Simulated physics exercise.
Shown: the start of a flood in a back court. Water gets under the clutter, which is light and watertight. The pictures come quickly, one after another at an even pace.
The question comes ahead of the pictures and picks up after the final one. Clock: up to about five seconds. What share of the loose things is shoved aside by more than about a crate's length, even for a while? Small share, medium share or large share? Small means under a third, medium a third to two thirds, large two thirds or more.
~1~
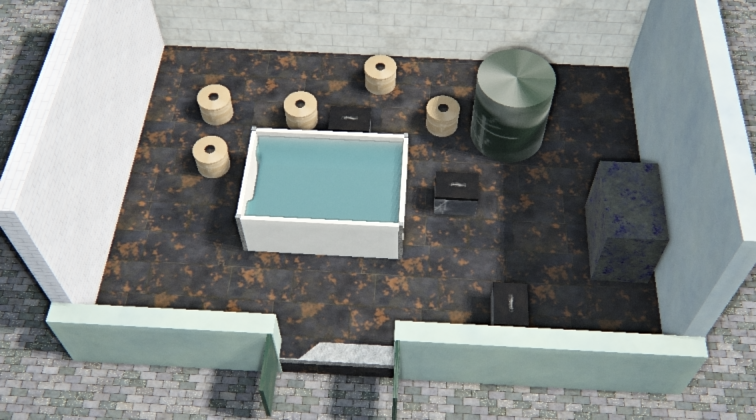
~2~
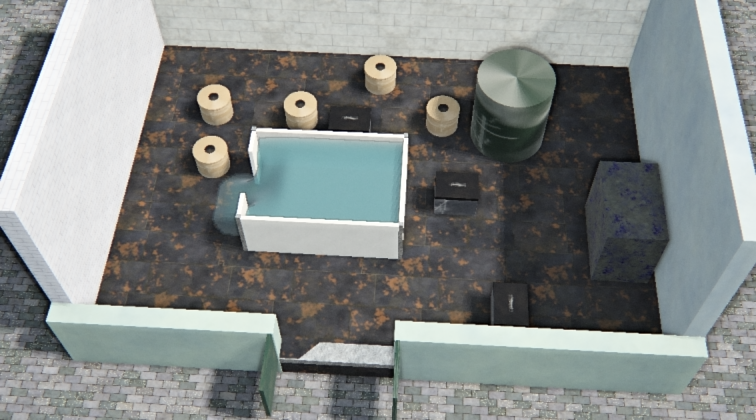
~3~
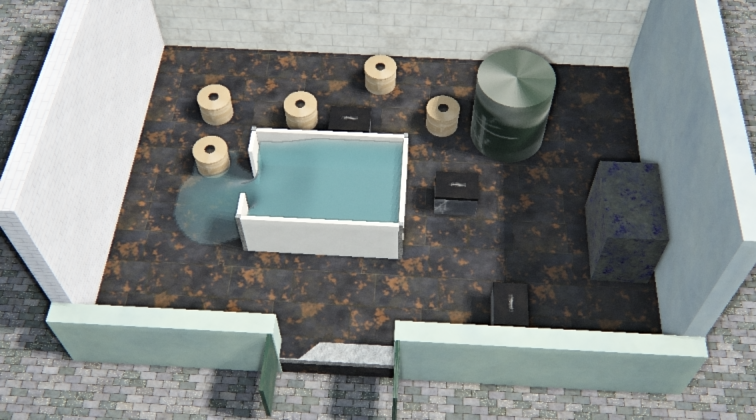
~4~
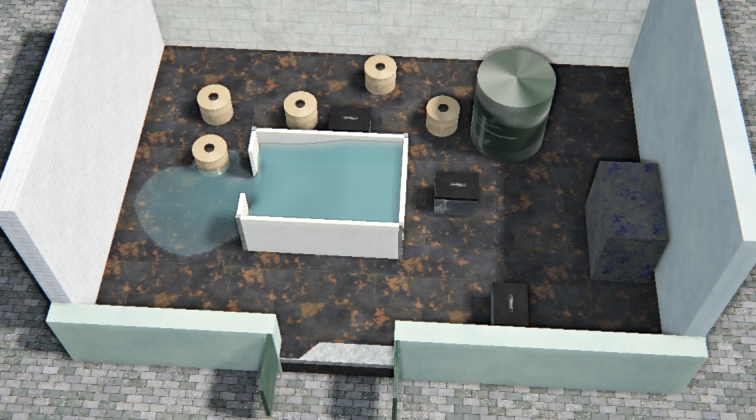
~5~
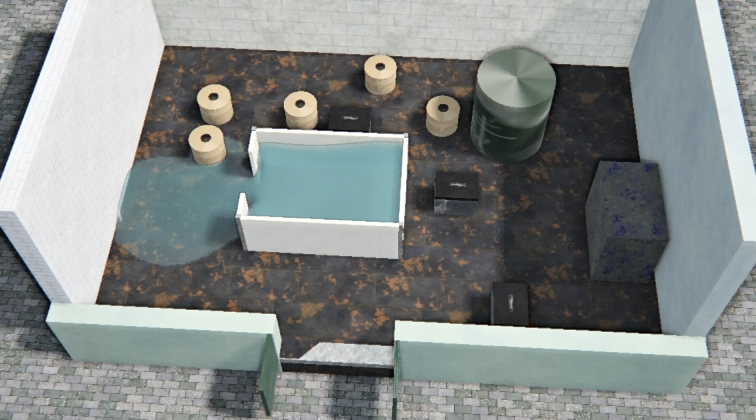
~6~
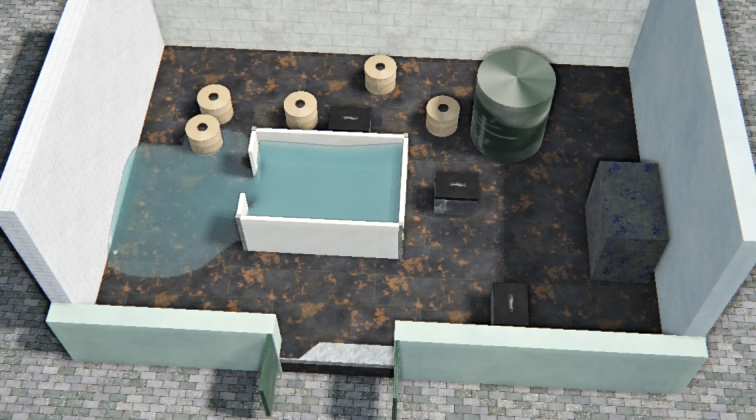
A medium share.
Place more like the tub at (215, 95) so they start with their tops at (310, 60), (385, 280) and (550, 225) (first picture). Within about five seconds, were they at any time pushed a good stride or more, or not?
Taking them one at a time: Goes the distance; goes the distance; falls short.
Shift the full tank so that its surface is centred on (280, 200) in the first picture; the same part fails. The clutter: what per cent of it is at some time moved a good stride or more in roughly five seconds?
I'd put it near 40 percent.
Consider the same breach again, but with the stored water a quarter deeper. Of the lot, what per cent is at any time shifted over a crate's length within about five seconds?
Roughly 60 per cent of them.
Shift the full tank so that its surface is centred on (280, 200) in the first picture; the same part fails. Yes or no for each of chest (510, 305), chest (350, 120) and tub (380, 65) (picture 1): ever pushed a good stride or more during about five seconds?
Item one travelled far enough, item two not displaced far, item three travelled far enough.
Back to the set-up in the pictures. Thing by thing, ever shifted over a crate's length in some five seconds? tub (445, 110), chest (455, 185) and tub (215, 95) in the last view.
Working through them in turn, I get never that far off, never that far off, then shoved clear.
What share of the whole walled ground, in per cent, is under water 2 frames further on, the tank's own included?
Estimate: Near 20 %.
A moment on, 1 of 8 are well off their spots; 0 afloat.
Next, 1 of 8 are well off their spots; 0 afloat.
Later, 1 of 8 are well off their spots; 1 afloat.
In the end, 4 of 8 are well off their spots, and 4 have been at some point; 1 afloat.
